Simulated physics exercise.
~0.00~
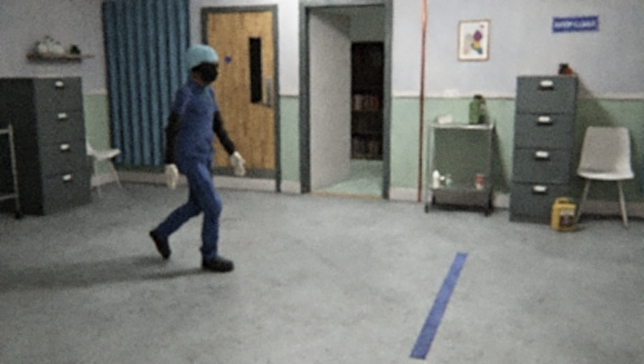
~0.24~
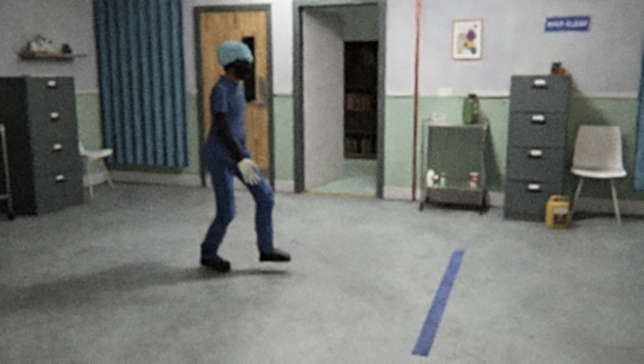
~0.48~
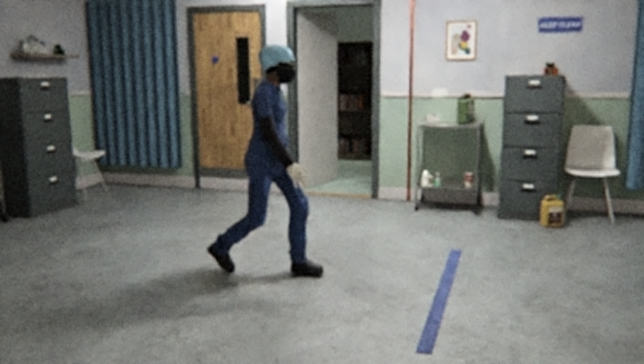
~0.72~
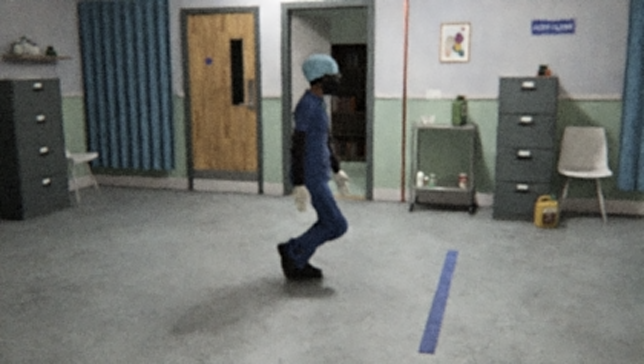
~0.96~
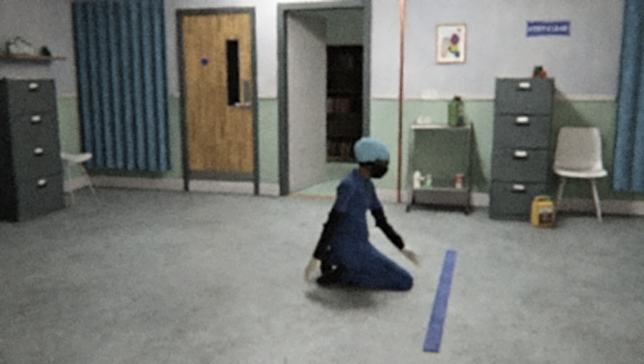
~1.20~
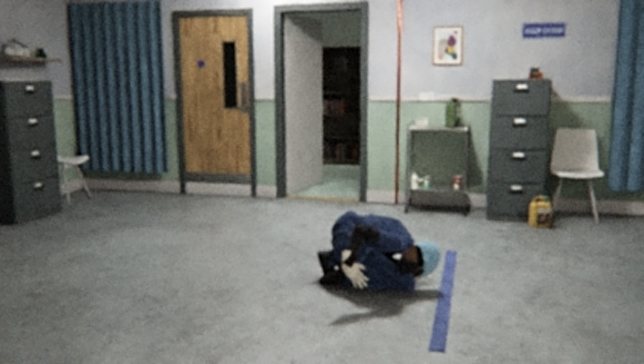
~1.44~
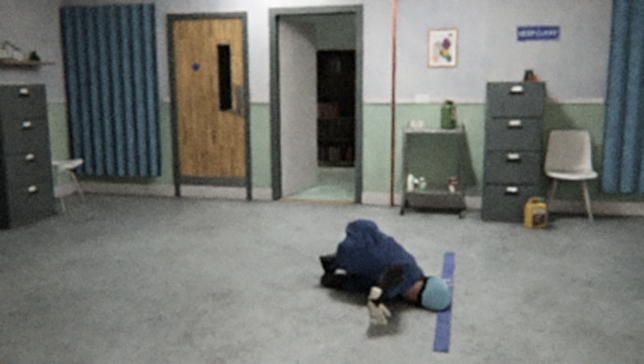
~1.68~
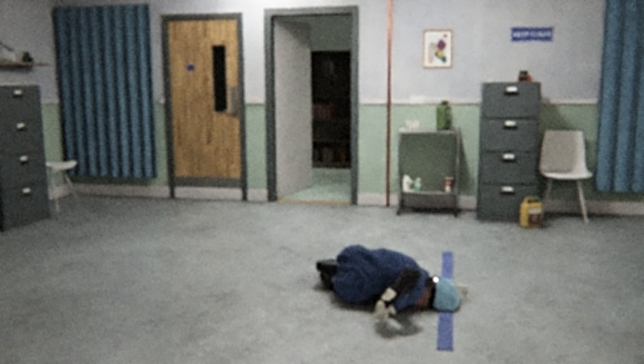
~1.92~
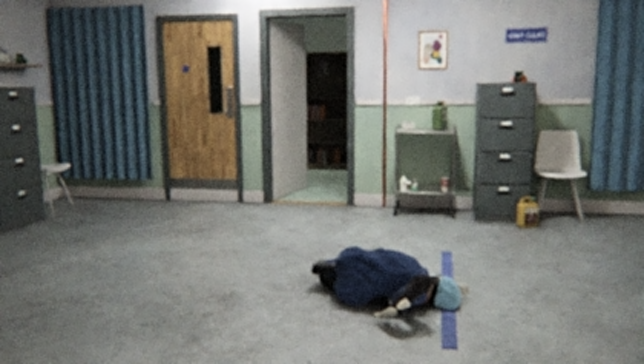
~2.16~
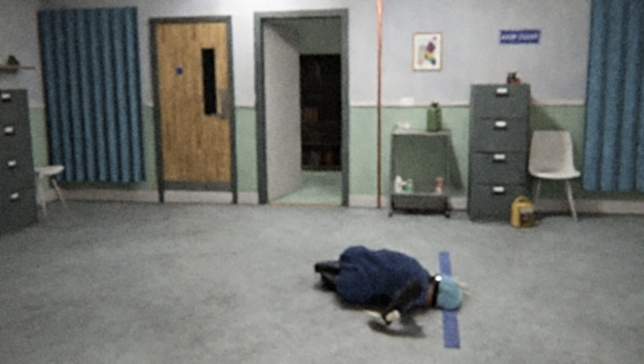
A person in blue scrubs, a light blue cap and a dark mask walked right across a clinic-like room, sank to their knees, then crumpled forward and lay still, head on the blue floor strip and chest short of it.
